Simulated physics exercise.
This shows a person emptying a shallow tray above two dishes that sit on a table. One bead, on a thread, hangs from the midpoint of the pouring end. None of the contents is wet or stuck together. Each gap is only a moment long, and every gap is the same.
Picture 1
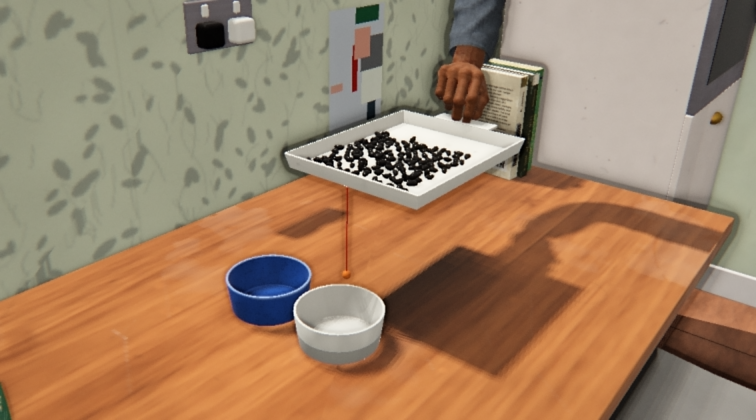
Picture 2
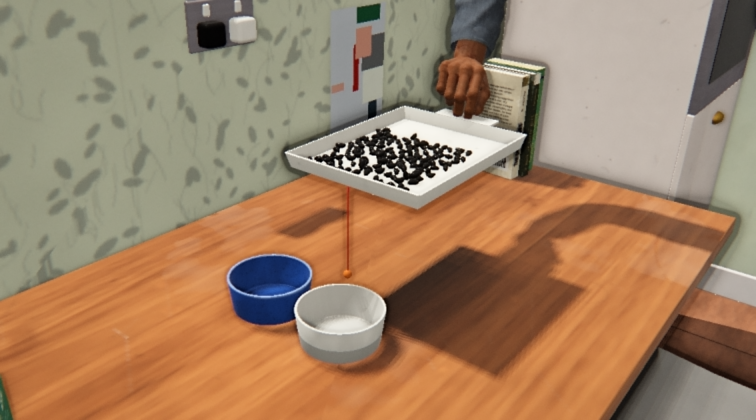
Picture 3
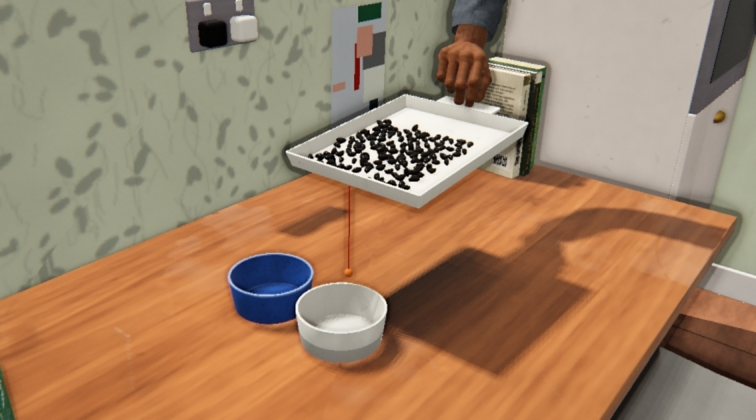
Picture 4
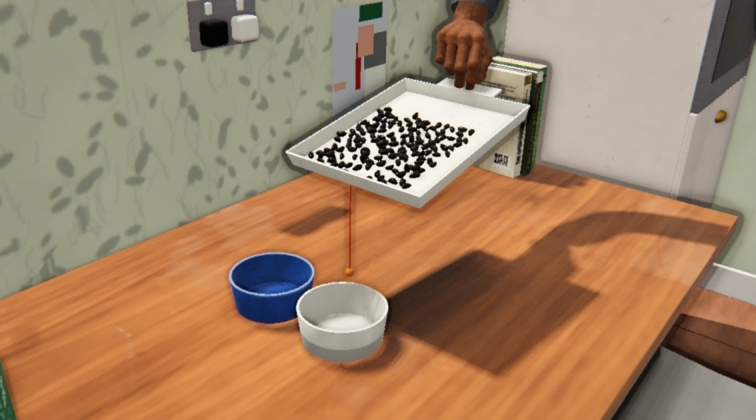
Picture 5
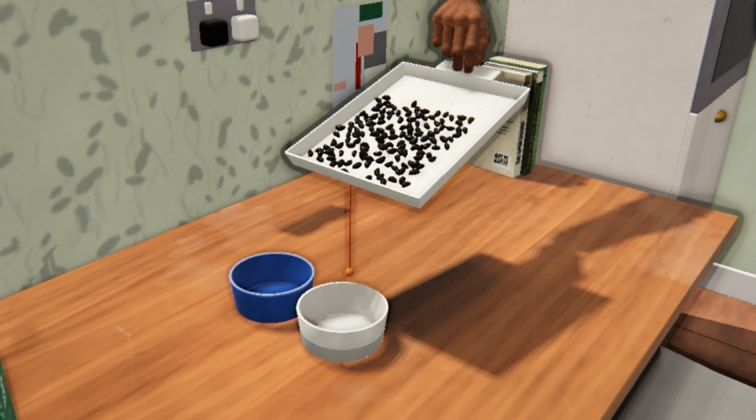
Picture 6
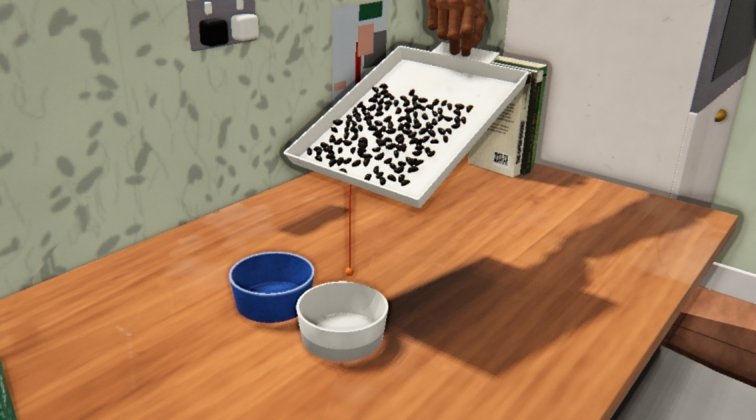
A hand tilted a shallow white tray of black beans more and more steeply by raising its far end, while the beans stayed on it above a blue dish and a white dish.
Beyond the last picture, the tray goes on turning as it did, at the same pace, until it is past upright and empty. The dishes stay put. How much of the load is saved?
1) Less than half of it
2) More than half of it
Answer: 2.
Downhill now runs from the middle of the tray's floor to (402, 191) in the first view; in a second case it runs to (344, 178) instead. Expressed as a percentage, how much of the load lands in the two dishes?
For the first it's near 30 %, for the second near 80 %.
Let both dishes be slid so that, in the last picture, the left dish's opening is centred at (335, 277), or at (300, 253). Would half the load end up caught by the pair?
Result, first setup: The minor share; second setup: The minor share.
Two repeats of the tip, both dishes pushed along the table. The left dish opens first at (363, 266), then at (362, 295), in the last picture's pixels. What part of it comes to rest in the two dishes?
Around 0 and around 30 per cent, in that order.
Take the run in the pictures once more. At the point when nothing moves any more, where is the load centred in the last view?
The centre comes to rest near (329, 336).
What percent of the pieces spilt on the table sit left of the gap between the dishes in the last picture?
60 %, near enough.
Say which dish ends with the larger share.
That one is the rightward one.
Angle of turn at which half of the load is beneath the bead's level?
It has tipped about 115 degrees.
Soon after the last picture, tray tipped steeply; all on the tray.
A little later, tray tipped past a quarter turn; most on the tray; a stray few in the right dish; a stray few in the left dish; a stray few outside both; a stray few in the air.
Later still, tray tipped past a quarter turn; about half in the right dish; about a quarter in the left dish; about a quarter outside both; a stray few in the air.
At rest, tray tipped past a quarter turn; about half in the right dish; about a quarter in the left dish; about a third outside both.
